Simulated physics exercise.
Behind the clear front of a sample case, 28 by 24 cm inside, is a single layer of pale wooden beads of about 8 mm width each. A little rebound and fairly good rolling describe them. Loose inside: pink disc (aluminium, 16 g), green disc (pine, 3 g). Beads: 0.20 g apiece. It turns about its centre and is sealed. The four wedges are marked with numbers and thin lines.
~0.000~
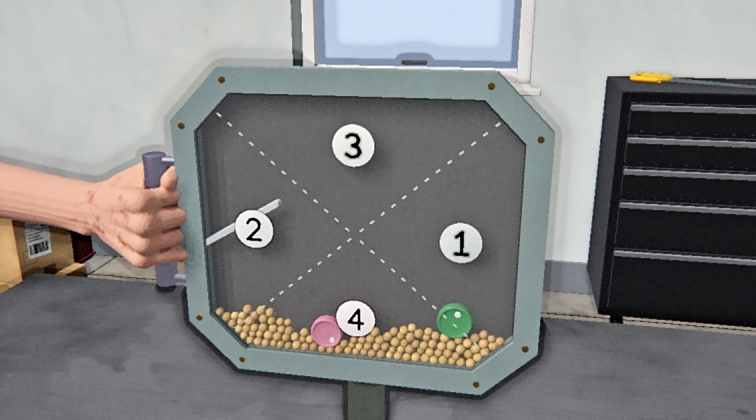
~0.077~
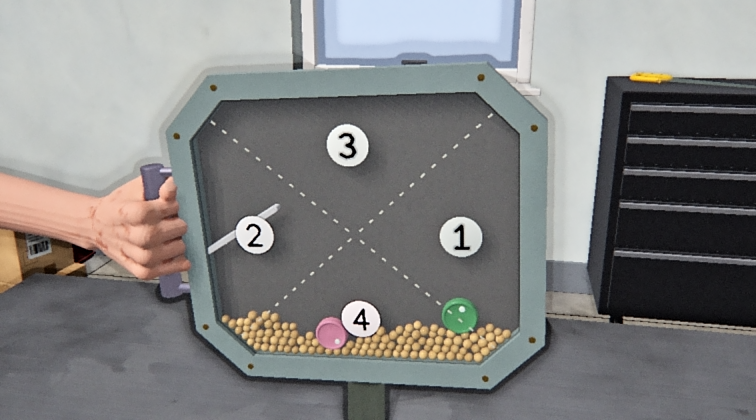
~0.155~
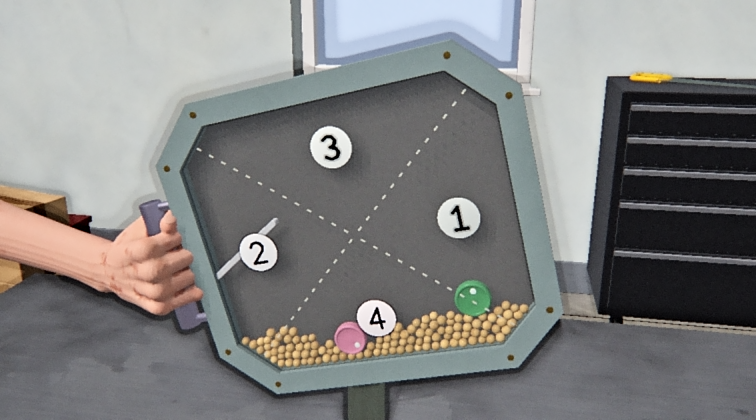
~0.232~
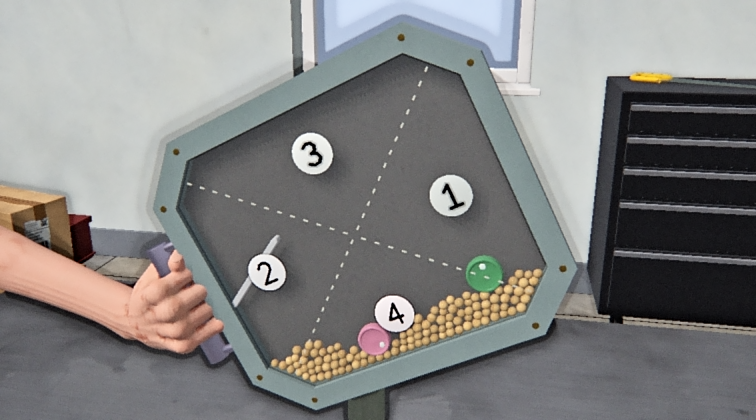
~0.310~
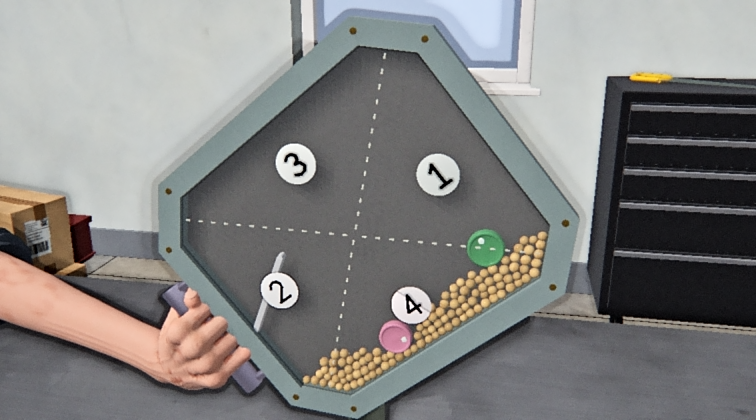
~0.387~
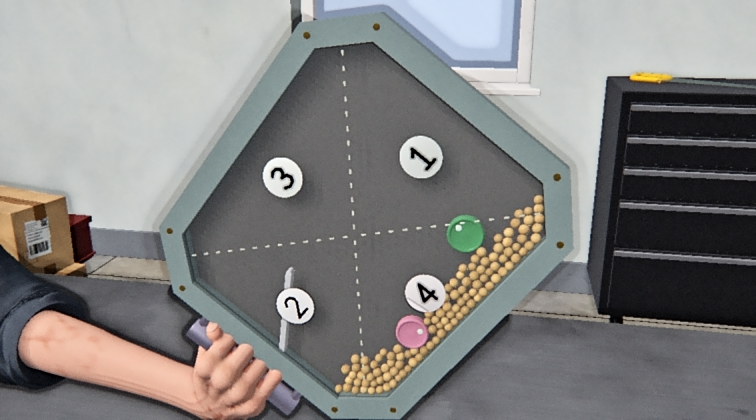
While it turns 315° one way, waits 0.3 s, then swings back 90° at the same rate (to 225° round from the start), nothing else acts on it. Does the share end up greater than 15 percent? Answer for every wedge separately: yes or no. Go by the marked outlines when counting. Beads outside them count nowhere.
Separately, wedge 1 yes, wedge 2 no, wedge 3 yes, wedge 4 no.
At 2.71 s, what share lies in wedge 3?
About 0 per cent.
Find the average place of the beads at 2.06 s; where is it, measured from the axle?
About 7 cm right and 9 cm below.
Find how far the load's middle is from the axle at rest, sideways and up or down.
Some 3 cm left and 12 cm below.
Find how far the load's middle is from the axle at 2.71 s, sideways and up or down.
Some 4 cm left and 11 cm below.
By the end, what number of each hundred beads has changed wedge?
Something near 100 per cent end up elsewhere.
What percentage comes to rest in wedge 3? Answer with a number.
That comes to near 40 percent.
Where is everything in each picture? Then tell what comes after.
In the first picture, level; about 110 beads; load centre (358, 340); top bead (261, 310); pink disc (327, 332); green disc (455, 321); no. 1 (461, 243), no. 2 (254, 229), no. 3 (353, 146), no. 4 (356, 319).
In the second picture, turned 3° anticlockwise; load centre (365, 340); top bead (490, 328).
In the third picture, turned 14° anticlockwise; load centre (384, 340); top bead (506, 306); wall ends (275, 222).
In the fourth picture, turned 27° anticlockwise; load centre (408, 334); top bead (538, 274); pink disc (375, 339); green disc (485, 274).
In the fifth picture, turned 39° anticlockwise; load centre (428, 324); top bead (543, 236).
In the sixth picture, turned 52° anticlockwise; load centre (441, 315); top bead (539, 200); pink disc (413, 332); green disc (466, 234); no. 1 (421, 157), no. 2 (295, 306), no. 3 (283, 178), no. 4 (425, 294).
After 2.06 s, it has come round 315° anticlockwise; the beads' middle is 7 cm right of and 9 cm below the centre; no. 1, 95 %, no. 4, 5 %.
After 2.71 s, it has come round 269° anticlockwise; the beads' middle is 4 cm left of and 11 cm below the centre; no. 1, 85 %, no. 4, 15 %.
After 3.05 s, it has come round 225° anticlockwise; the beads' middle is 5 cm left of and 11 cm below the centre; no. 1, 80 %, no. 3, 20 %.
All still by 3.9 s, it has come round 225° anticlockwise; no. 1, 60 %, no. 2, 0 %, no. 3, 40 %, no. 4, 0 %.
